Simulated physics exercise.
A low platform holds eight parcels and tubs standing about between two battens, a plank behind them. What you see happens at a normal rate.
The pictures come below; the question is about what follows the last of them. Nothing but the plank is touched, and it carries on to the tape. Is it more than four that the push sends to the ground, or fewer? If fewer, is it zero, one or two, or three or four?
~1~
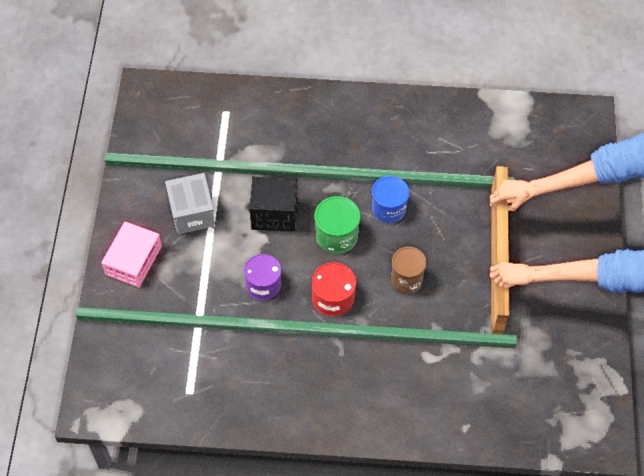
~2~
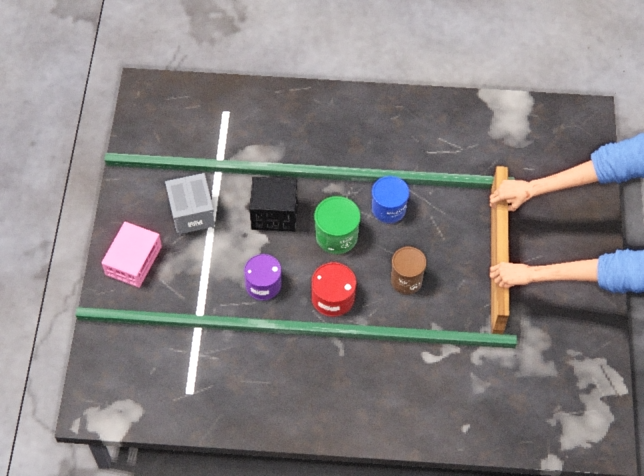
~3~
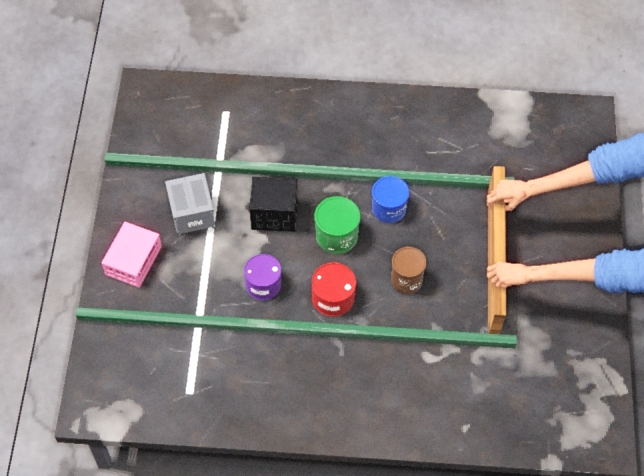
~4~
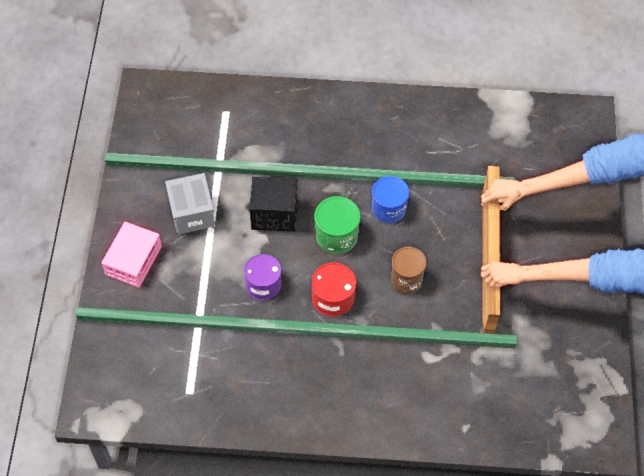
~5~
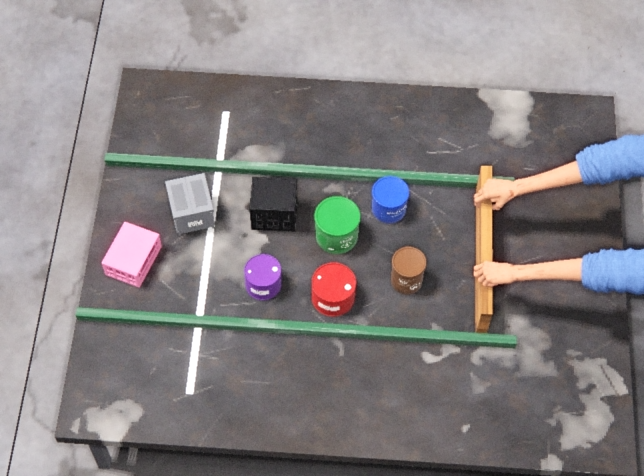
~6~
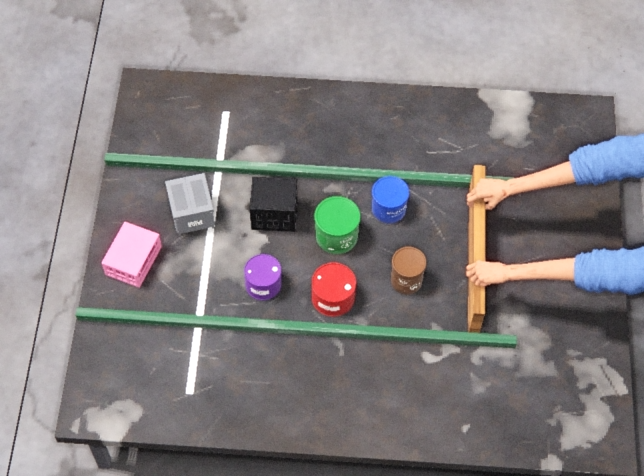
The push is going to send nothing over the edge.
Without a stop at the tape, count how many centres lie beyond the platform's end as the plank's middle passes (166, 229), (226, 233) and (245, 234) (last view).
Respectively 2, 0 and 0.
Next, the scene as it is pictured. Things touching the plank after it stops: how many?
That would be 4 of them.
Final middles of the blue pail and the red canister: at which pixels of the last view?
First (197, 187), then (180, 291).
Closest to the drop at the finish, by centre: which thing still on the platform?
It's the grey tote that ends nearest.
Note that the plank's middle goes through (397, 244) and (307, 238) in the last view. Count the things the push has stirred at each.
The count is 2 at the first point and 6 at the second.
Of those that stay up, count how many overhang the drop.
You'd get 1.
A little later, none off yet; pink crate at rest near (132, 255); grey tote at rest near (191, 205); purple canister at rest near (263, 277).
When it is over, the number that fall off is zero.
